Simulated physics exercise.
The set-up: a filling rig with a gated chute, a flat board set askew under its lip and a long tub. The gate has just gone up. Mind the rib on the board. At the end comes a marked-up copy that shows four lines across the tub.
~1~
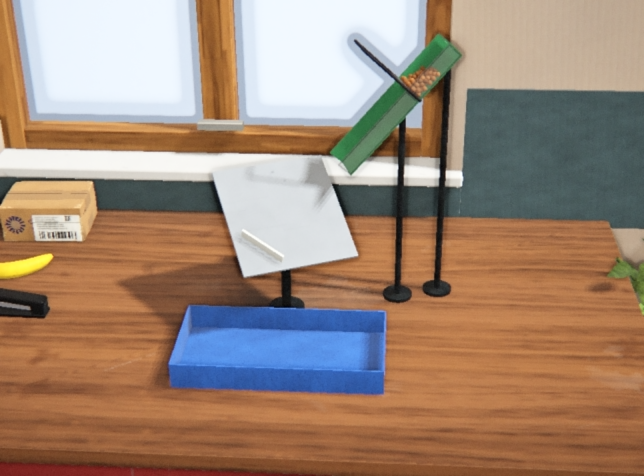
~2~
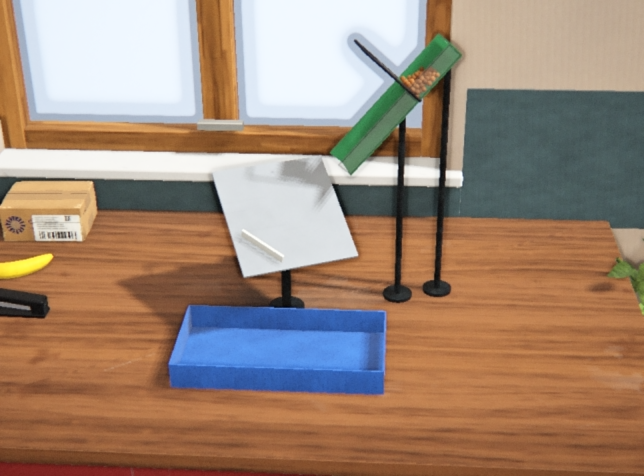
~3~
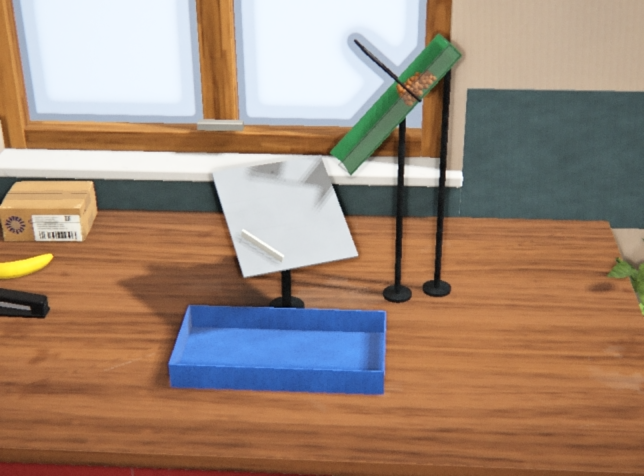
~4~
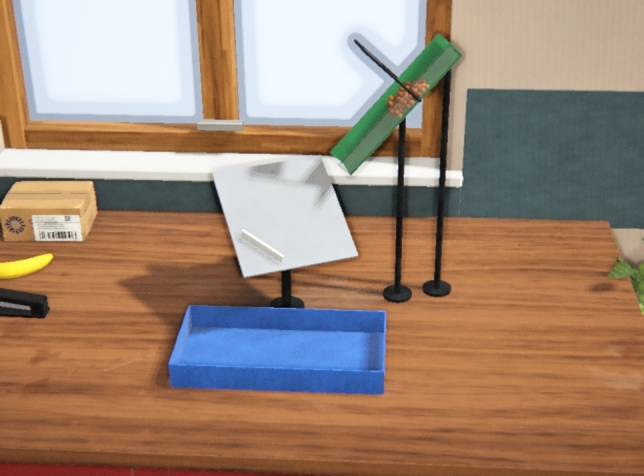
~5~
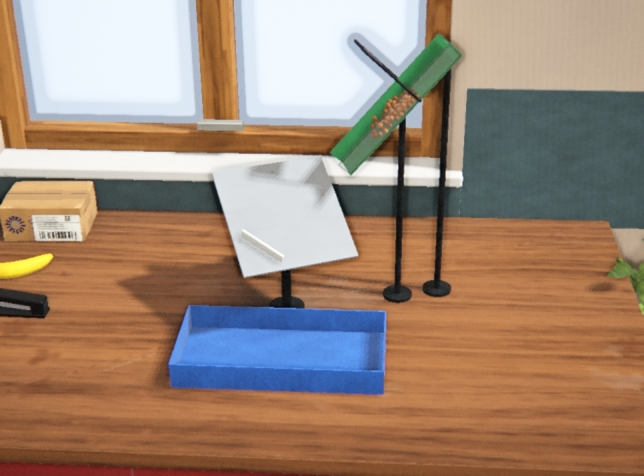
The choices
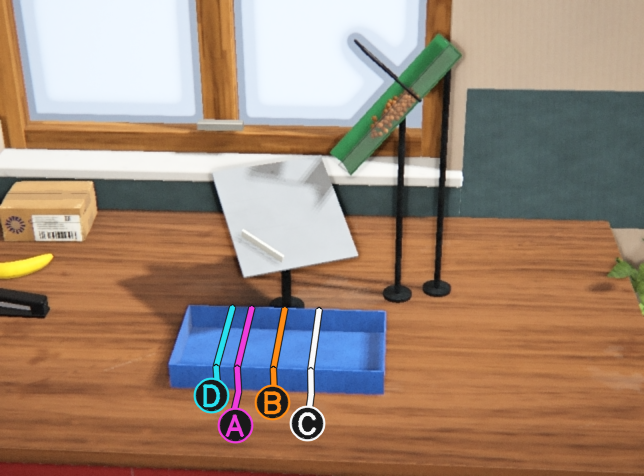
Small brown balls slide down a sloping green chute above a tilted board and blue tub.
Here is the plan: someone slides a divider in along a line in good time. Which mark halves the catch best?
Line C does it best.
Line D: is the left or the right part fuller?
The right side.
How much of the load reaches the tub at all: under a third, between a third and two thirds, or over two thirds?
It is over two thirds.
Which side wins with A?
The right side.
On the marked copy, line A crosses the front rim at (237, 367); line B crosses the front rim at (273, 368); line C crosses the front rim at (310, 369); line D crosses the front rim at (216, 366).
With A, of what is caught, a stray few on the left of the divider, nearly all on the right.
With B, of what is caught, a small part on the left of the divider, nearly all on the right.
With C, of what is caught, about half on the left of the divider, about half on the right.
With D, of what is caught, none on the left of the divider, all on the right.
